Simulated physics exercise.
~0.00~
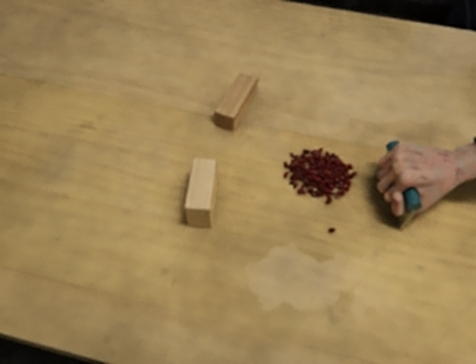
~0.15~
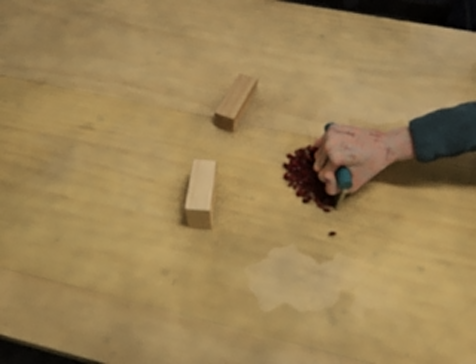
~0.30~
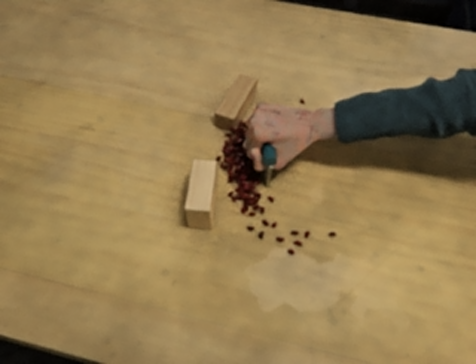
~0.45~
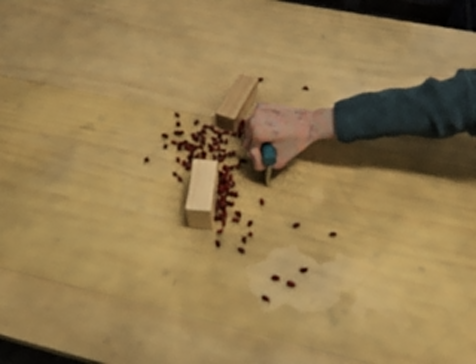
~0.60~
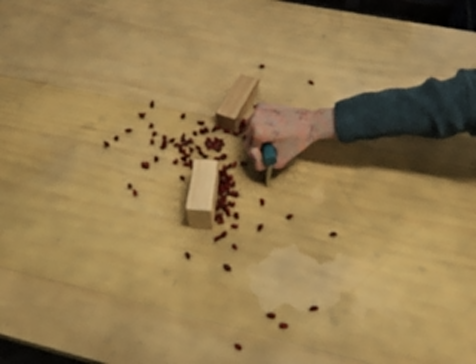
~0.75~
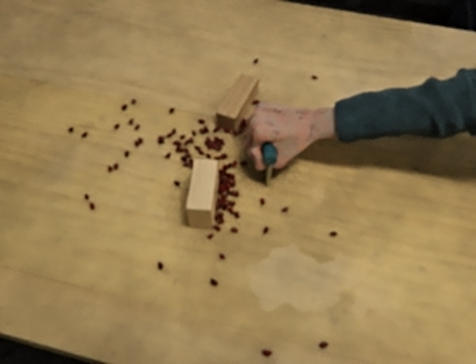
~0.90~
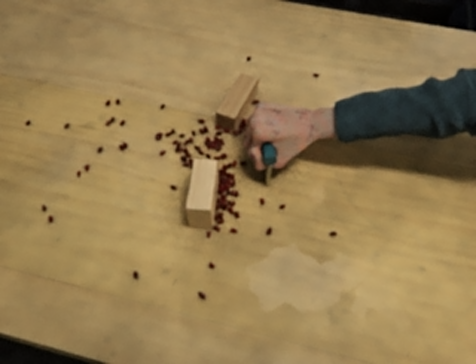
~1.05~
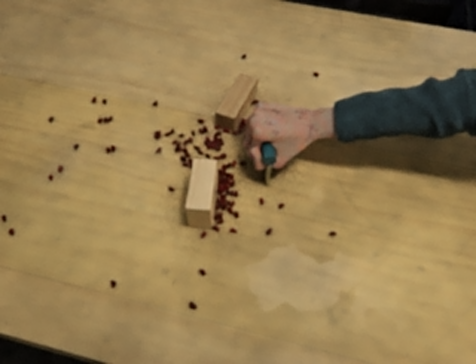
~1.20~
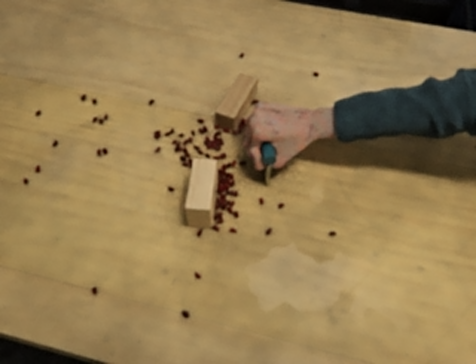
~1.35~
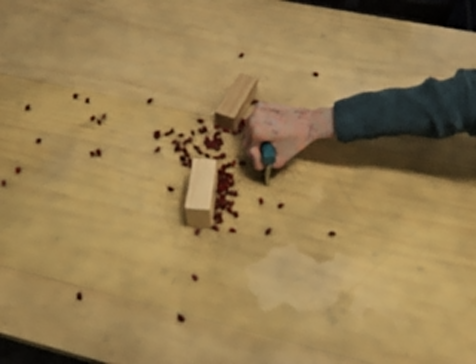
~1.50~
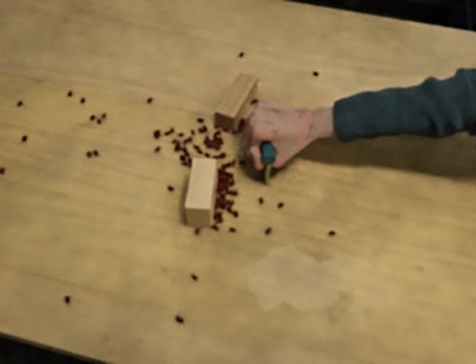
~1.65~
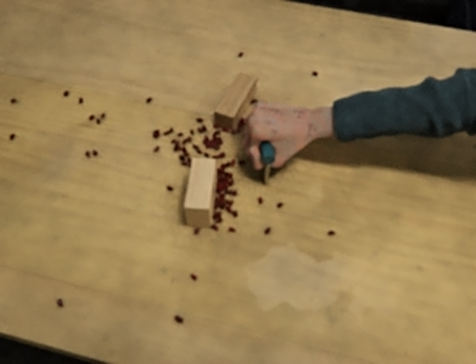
A hand sweeps red beans left against two wooden blocks, and many scatter through the gap.
